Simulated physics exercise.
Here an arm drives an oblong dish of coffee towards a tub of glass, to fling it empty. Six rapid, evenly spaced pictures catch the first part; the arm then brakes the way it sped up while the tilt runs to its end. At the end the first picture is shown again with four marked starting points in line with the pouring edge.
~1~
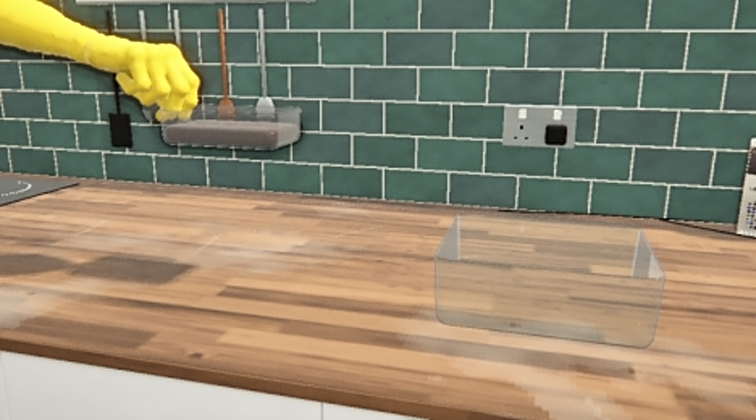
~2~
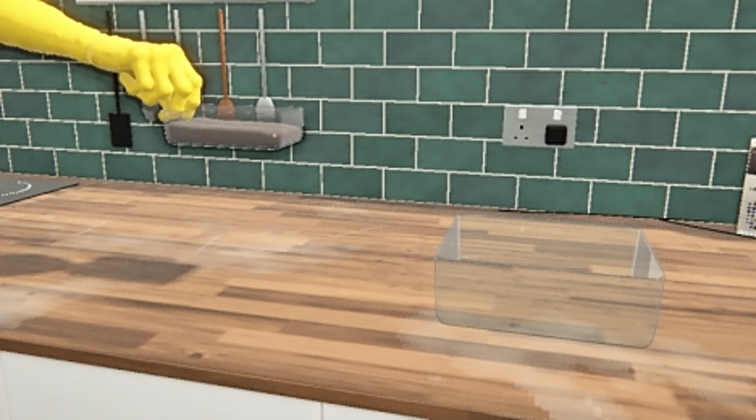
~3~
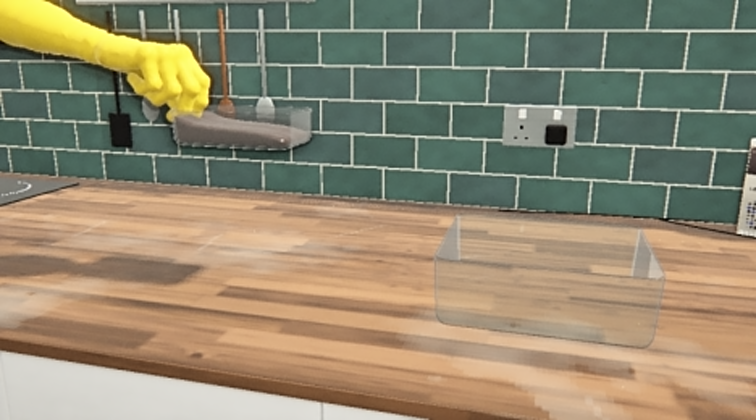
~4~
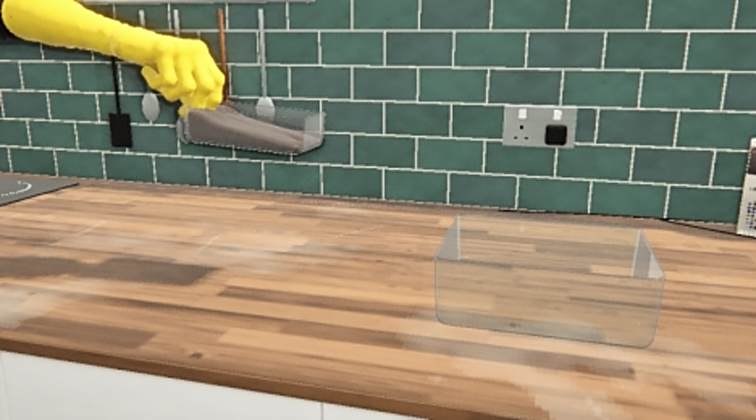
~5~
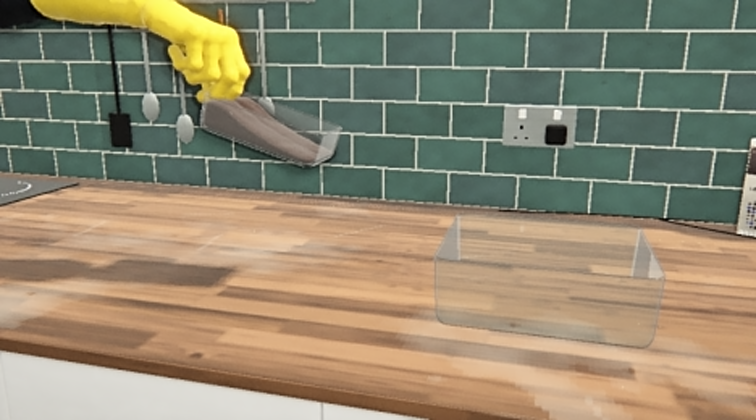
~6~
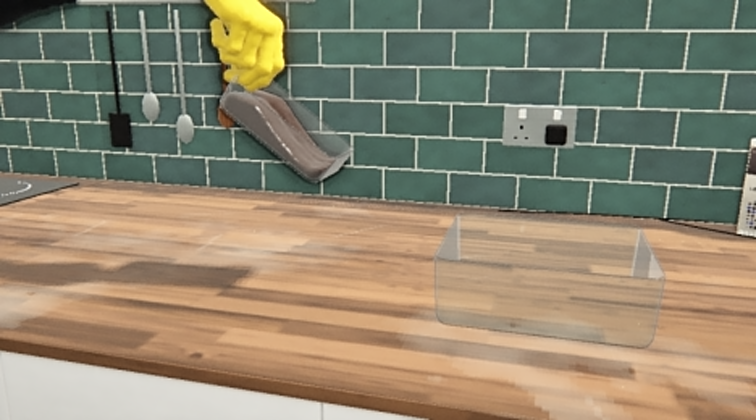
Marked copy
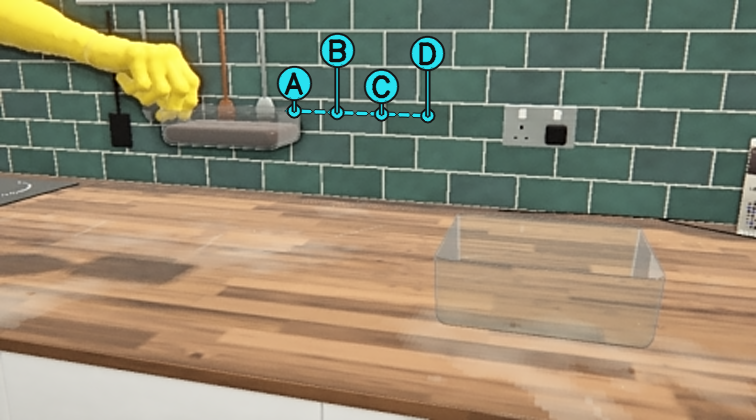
A yellow-gloved arm holds an oblong, clear-sided dish of brown coffee level above a wooden counter, before a green tiled wall. It eases the dish slightly rightward, then tilts it, the right end dropping steadily lower into a steep slant, with the coffee still inside and the glass tub motionless at right.
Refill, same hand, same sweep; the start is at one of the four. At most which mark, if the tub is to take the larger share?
Choose C.
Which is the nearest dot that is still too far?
B.
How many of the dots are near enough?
Two of the four.
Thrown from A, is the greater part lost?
Yes.
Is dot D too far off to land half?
No.
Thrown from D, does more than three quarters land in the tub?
Yes, clearly.
In cyan, A at (294, 111); B at (337, 112); C at (381, 114); D at (427, 115).
For dot A, about 1 % lands in the tub, 98 % falls short.
For dot B, about 25 % lands in the tub, 72 % falls short and 3 % goes beside or beyond.
For dot C, about 78 % lands in the tub, 16 % falls short and 6 % goes beside or beyond.
For dot D, about 91 % lands in the tub, 2 % falls short and 7 % goes beside or beyond.
